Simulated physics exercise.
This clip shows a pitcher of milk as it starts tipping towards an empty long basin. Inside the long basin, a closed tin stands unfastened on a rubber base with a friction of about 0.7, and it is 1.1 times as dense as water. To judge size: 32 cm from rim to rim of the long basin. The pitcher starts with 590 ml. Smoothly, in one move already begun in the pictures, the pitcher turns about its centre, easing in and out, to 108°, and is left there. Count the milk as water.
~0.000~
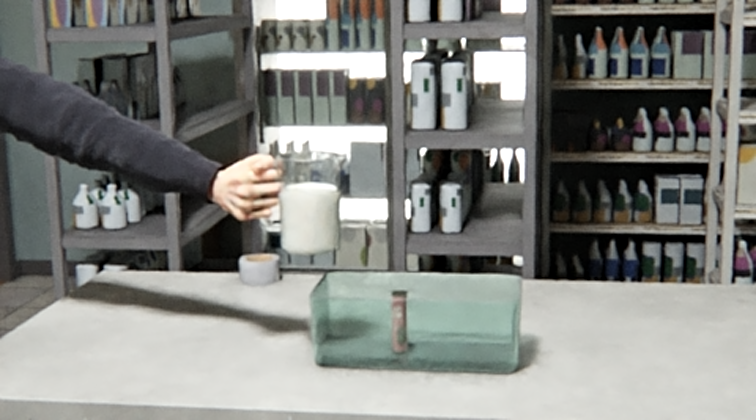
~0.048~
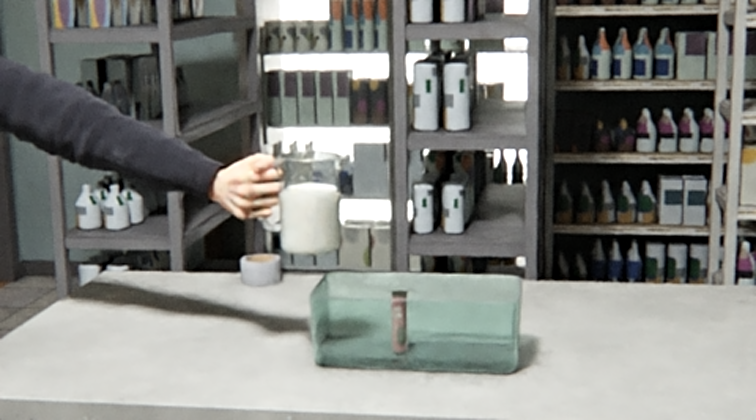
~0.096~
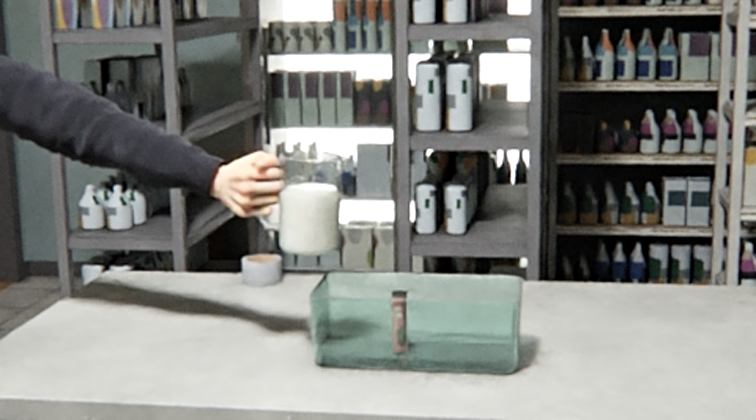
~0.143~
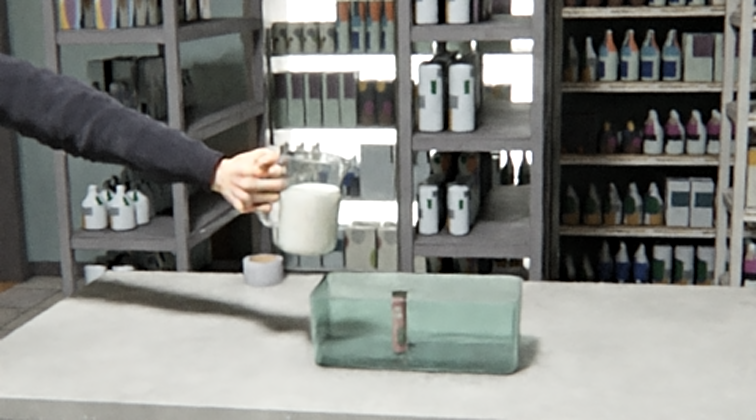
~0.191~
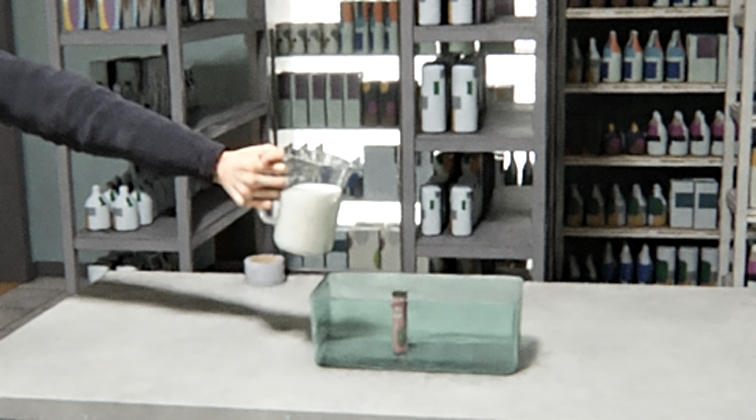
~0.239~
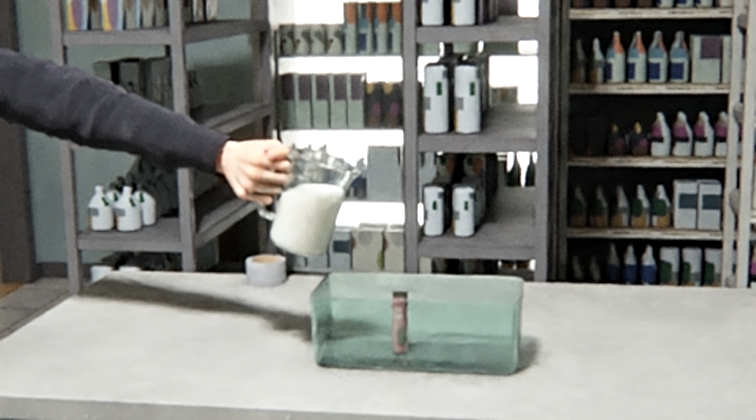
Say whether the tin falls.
It is tipped.
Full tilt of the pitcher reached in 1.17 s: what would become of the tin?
The tin tips over.
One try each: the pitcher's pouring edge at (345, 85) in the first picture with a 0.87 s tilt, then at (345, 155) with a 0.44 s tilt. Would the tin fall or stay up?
Try 1: Still standing; try 2: Tipped over.
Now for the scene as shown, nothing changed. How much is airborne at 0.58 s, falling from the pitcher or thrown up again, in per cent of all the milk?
About 8 per cent.
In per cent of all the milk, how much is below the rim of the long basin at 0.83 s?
The share is close to 40 percent.
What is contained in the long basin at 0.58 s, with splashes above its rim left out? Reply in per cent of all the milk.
Around 0%.
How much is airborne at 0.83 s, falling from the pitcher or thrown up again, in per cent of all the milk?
22 per cent or so.
Then, 0.58 s in, the tilt is 81° and 92 per cent is still to pour; the tin stands where it began.
Then, 0.83 s in, the tilt is 107° and 37 per cent is still to pour; the tin stands where it began.
Then, 1.09 s in, the tilt is 108° and 4 per cent is still to pour; the tin lies on its side.
Then, 1.37 s in, the tilt is 108° and 0 per cent is still to pour; the tin lies on its side.
Finally, the tin lies on its side.
